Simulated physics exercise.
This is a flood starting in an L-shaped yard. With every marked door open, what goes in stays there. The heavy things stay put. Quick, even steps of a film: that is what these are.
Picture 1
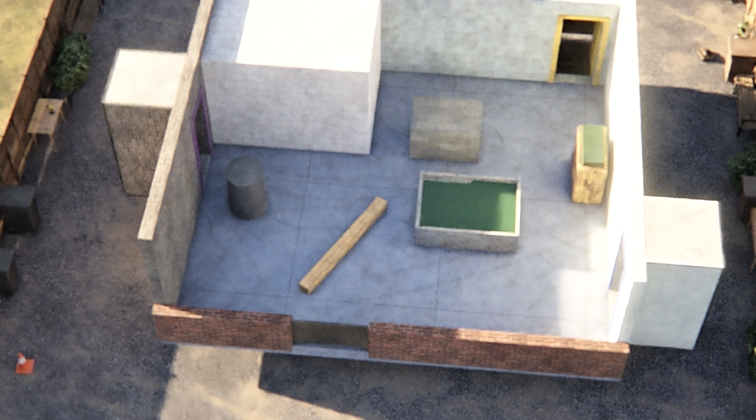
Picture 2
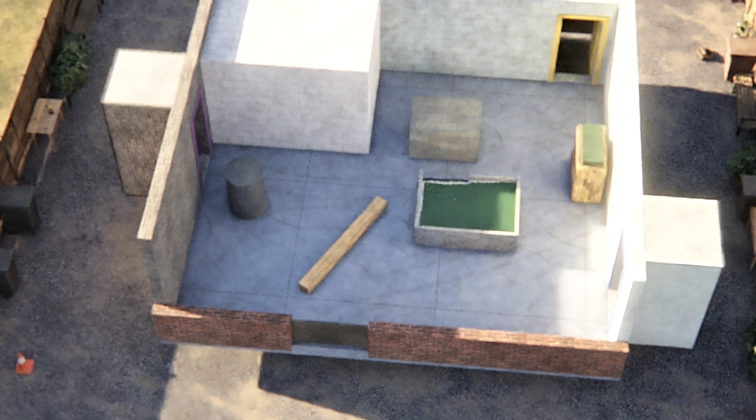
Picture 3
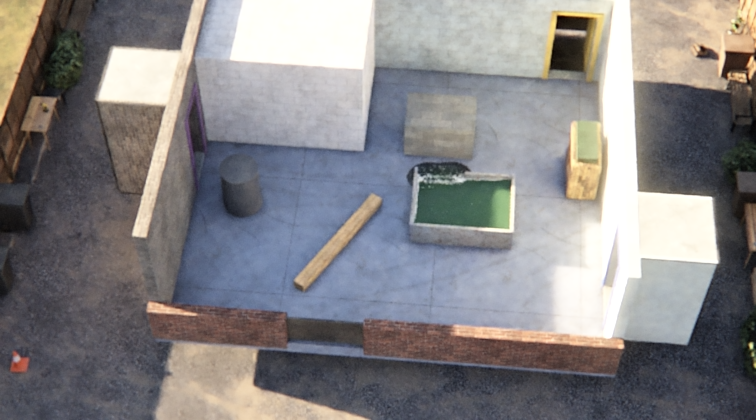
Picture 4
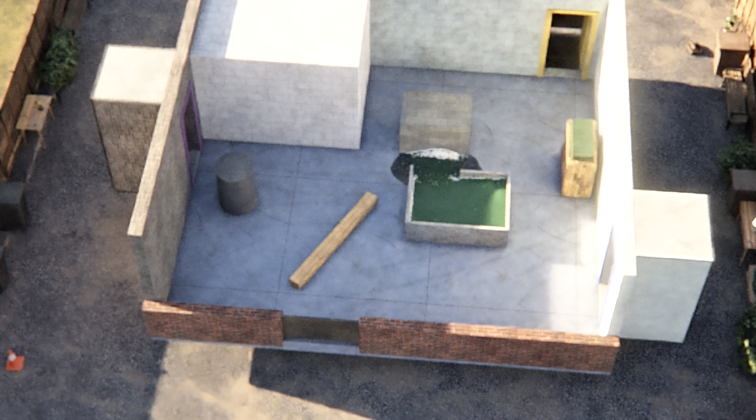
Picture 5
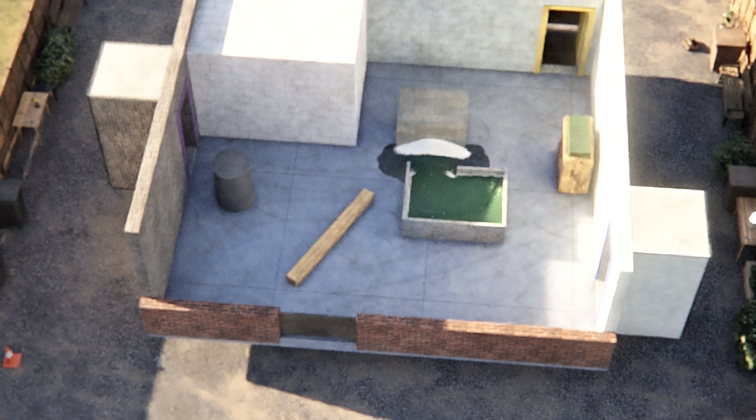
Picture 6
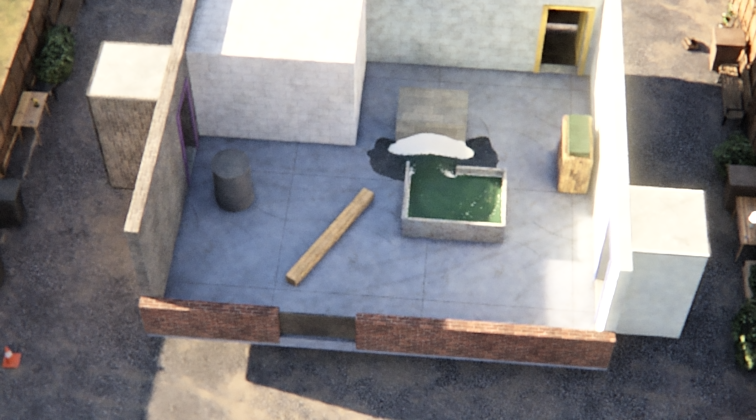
Walled L-shaped yard with a green-watered tank, water pouring from its far side and spreading in a dark, white-topped pool.
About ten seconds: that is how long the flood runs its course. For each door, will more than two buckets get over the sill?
Result: The blue door is going to stay within two buckets, the purple door is going to stay within two buckets, the yellow door is going to be swamped.
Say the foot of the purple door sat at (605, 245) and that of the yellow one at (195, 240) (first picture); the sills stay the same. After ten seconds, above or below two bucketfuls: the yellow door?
Outcome: Yellow door remains below.
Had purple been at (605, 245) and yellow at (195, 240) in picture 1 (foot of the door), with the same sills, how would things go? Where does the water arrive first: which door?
That would be the one in purple.
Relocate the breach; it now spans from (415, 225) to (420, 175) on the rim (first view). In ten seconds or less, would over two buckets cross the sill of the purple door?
Purple door exceeds the limit.
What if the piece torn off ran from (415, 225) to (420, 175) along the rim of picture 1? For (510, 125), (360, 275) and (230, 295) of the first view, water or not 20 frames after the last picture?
In the order given: Untouched, swamped and swamped.
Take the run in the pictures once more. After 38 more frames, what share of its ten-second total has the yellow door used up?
I'd say some 55 per cent.
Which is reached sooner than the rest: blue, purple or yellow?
That's the purple one.
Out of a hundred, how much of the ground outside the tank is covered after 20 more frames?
Close to 35 percent, by my reckoning.
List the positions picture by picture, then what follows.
In the first picture, still water in the water tank at (469, 205).
In the second picture, the front is at a hidden place, out from the gap on the water tank's far side.
In the third picture, the front is at (463, 169), out from the gap on the water tank's far side.
In the fourth picture, water pours out on the water tank's far side and has run to (404, 154).
In the fifth picture, the front is at (478, 150), out from the gap on the water tank's far side.
In the sixth picture, the front is at (480, 143), out from the gap on the water tank's far side.
A moment on, water covers 10 % of the floor; the blue door not reached, the purple door not reached, the yellow door not reached.
Next, water covers 25 % of the floor; the blue door not reached, the purple door not reached, the yellow door not reached.
Then, water covers 35 % of the floor; the blue door not reached, the purple door under two buckets in, the yellow door not reached.
Later, water covers 60 % of the floor; the blue door wet at the sill, nothing in, the purple door under two buckets in, the yellow door over two buckets in.
In the end, water covers 75 % of the floor; the blue door wet at the sill, nothing in, the purple door under two buckets in, the yellow door over two buckets in.
